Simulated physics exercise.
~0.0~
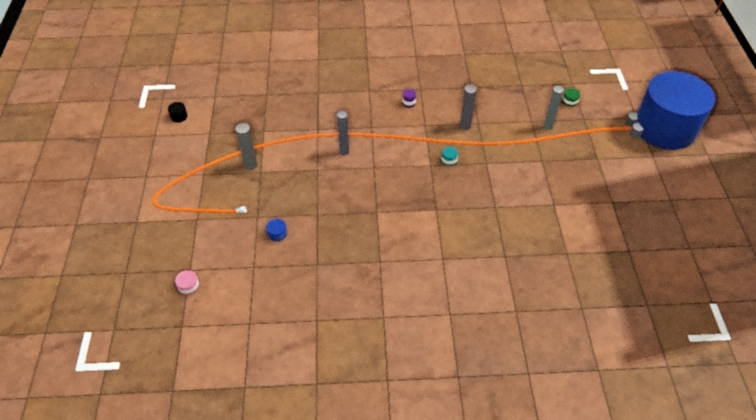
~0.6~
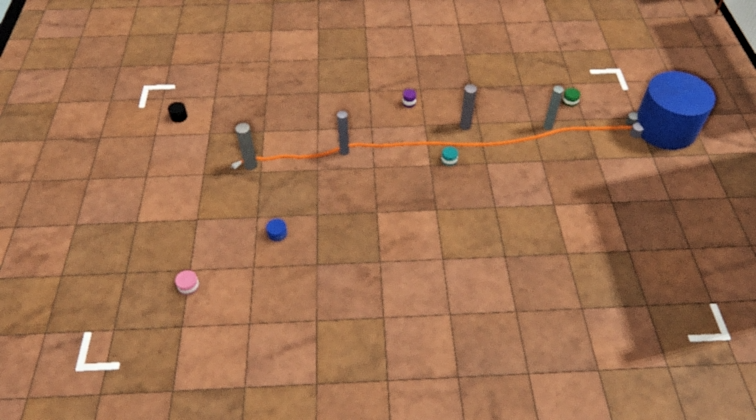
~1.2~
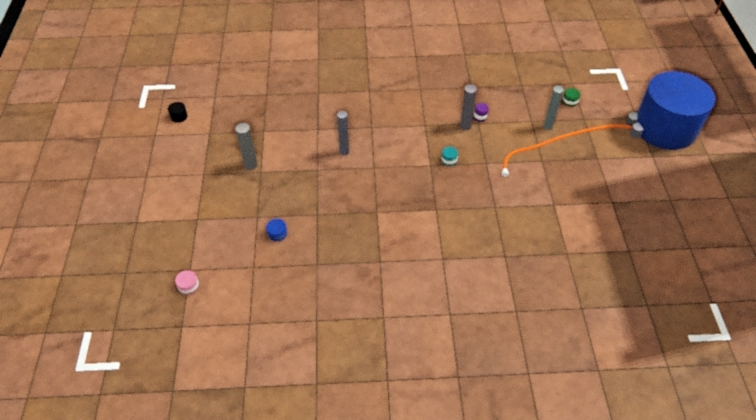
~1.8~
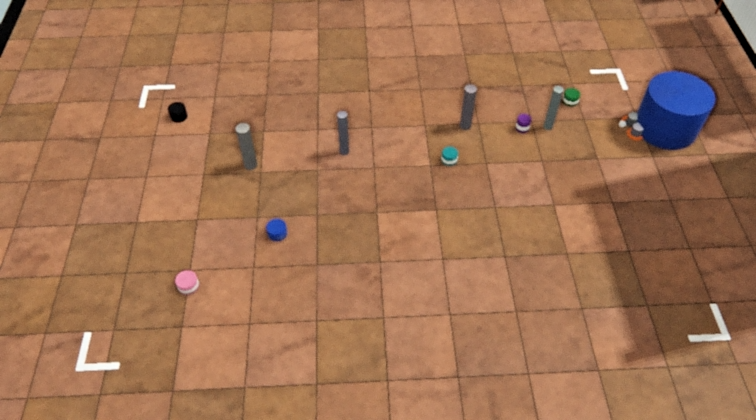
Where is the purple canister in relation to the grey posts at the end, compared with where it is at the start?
At the start it sits to the left of the two right-hand posts, in the gap between the middle pair. By the end it has moved right and slightly nearer the viewer, and rests between the two right-hand posts.
